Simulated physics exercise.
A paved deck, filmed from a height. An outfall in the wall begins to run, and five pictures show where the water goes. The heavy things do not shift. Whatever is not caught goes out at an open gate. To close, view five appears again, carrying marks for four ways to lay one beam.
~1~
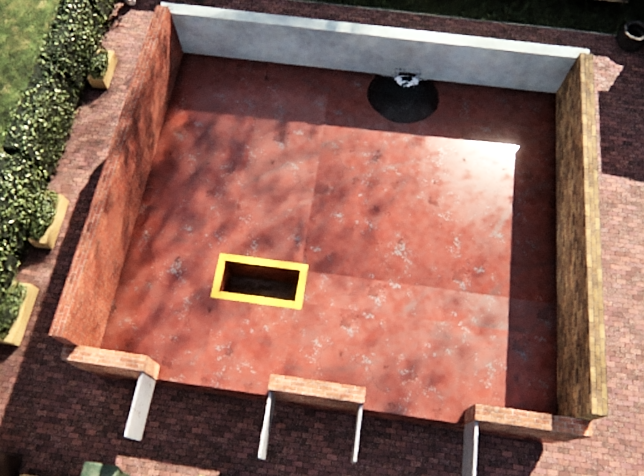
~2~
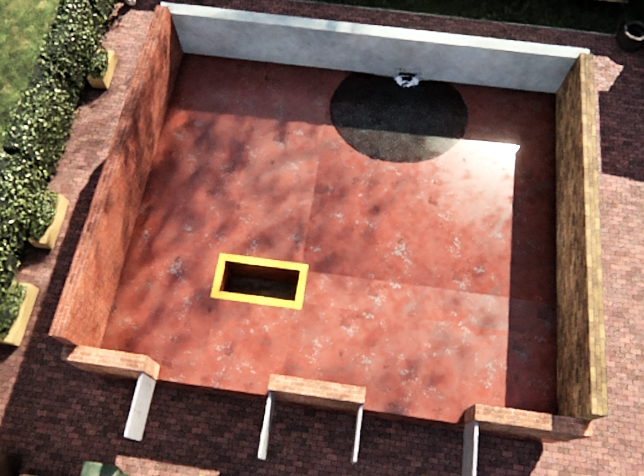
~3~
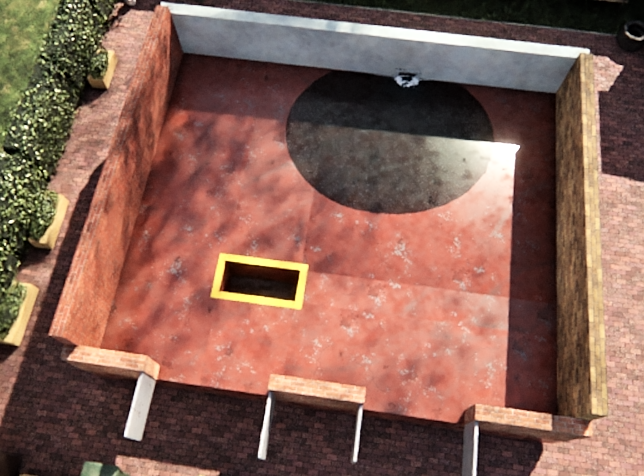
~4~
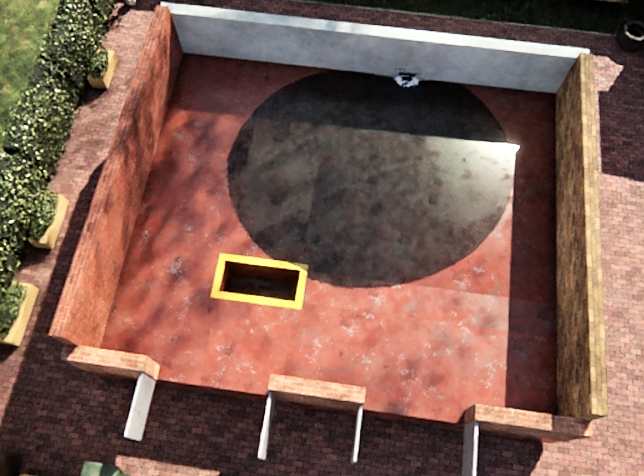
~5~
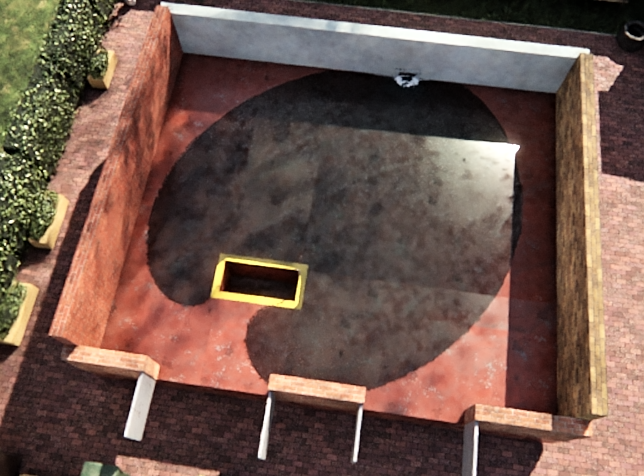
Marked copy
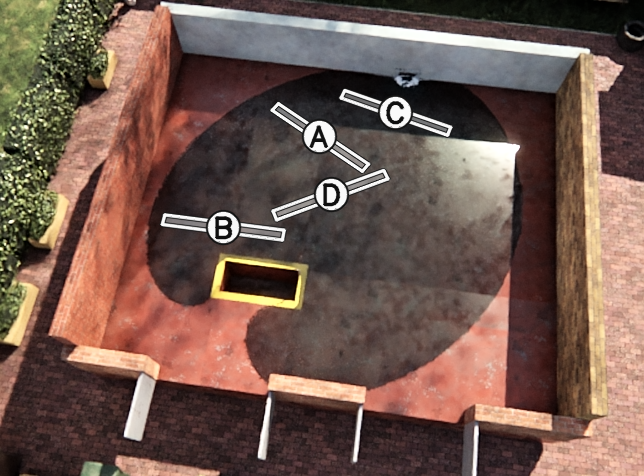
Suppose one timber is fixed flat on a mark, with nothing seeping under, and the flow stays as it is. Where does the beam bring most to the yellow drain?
It is B.
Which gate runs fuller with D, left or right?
The left one.
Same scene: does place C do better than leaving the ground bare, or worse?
Worse.
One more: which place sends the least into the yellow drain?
C it is.
In white, A from (275, 106) to (365, 167); B from (163, 219) to (283, 235); C from (342, 94) to (449, 131); D from (274, 215) to (385, 174).
For place A, about 16 % of the stream goes into the yellow drain, about 83 % out by the gates.
For place B, about 27 % of the stream goes into the yellow drain, about 72 % out by the gates.
For place C, about 8 % of the stream goes into the yellow drain, about 92 % out by the gates.
For place D, about 18 % of the stream goes into the yellow drain, about 82 % out by the gates.
